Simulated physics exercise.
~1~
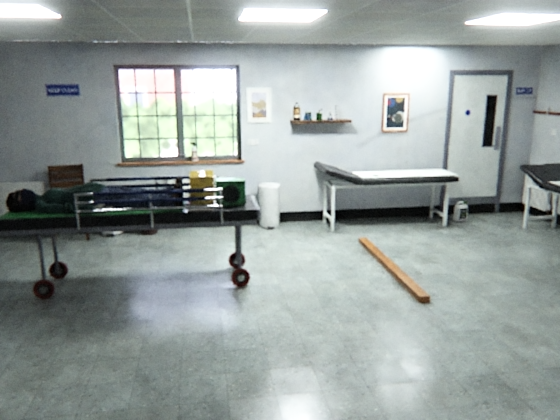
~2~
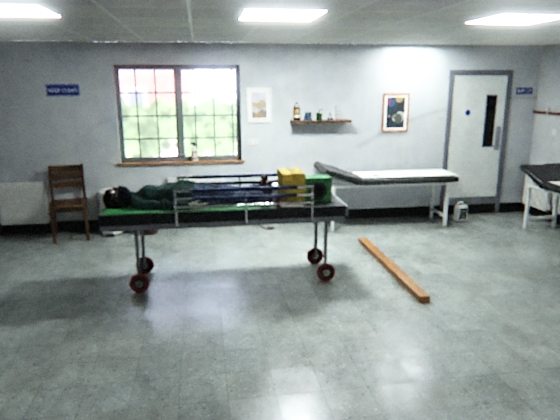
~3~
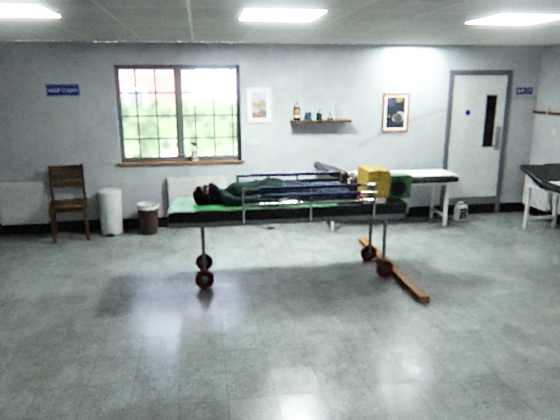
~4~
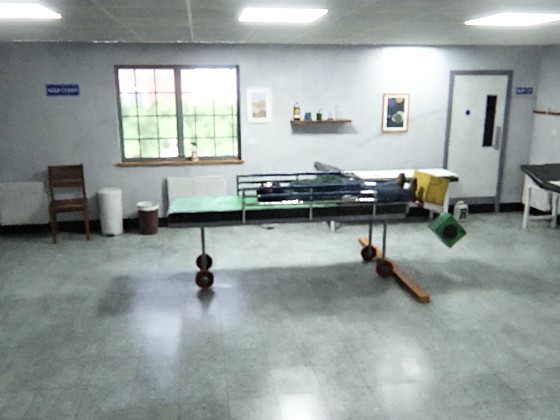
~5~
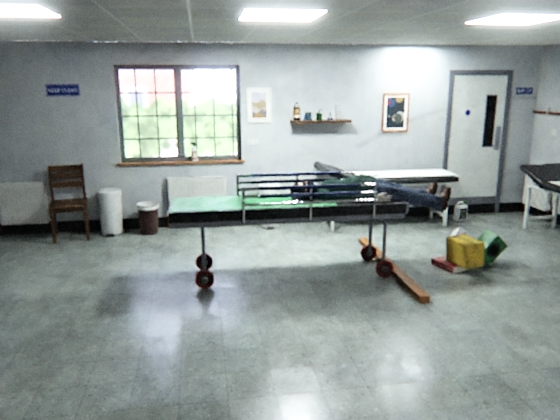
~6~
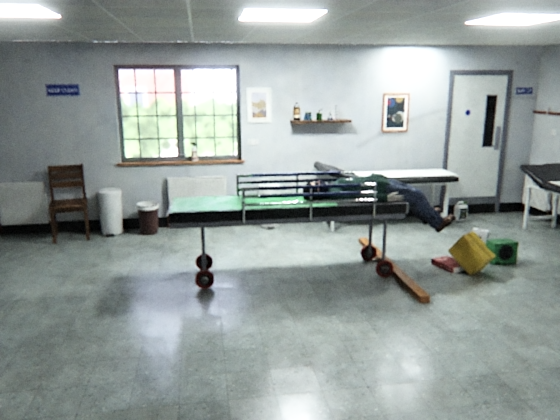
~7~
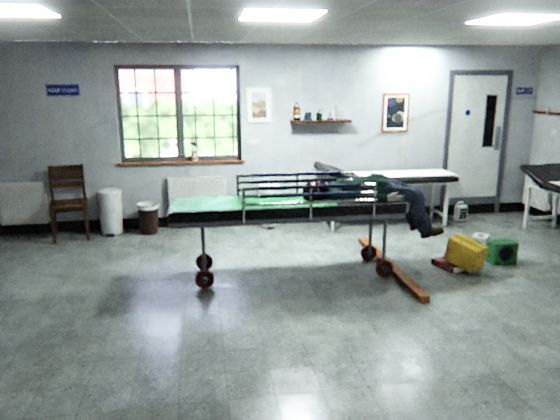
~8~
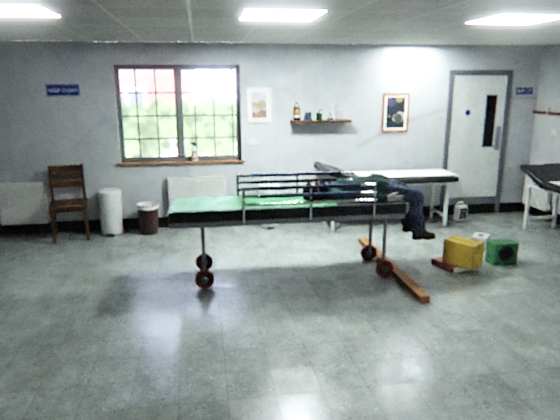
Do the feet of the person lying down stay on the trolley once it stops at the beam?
No, the person slides on to the right after the trolley stops, and the feet end up past its end with the lower legs hanging down.
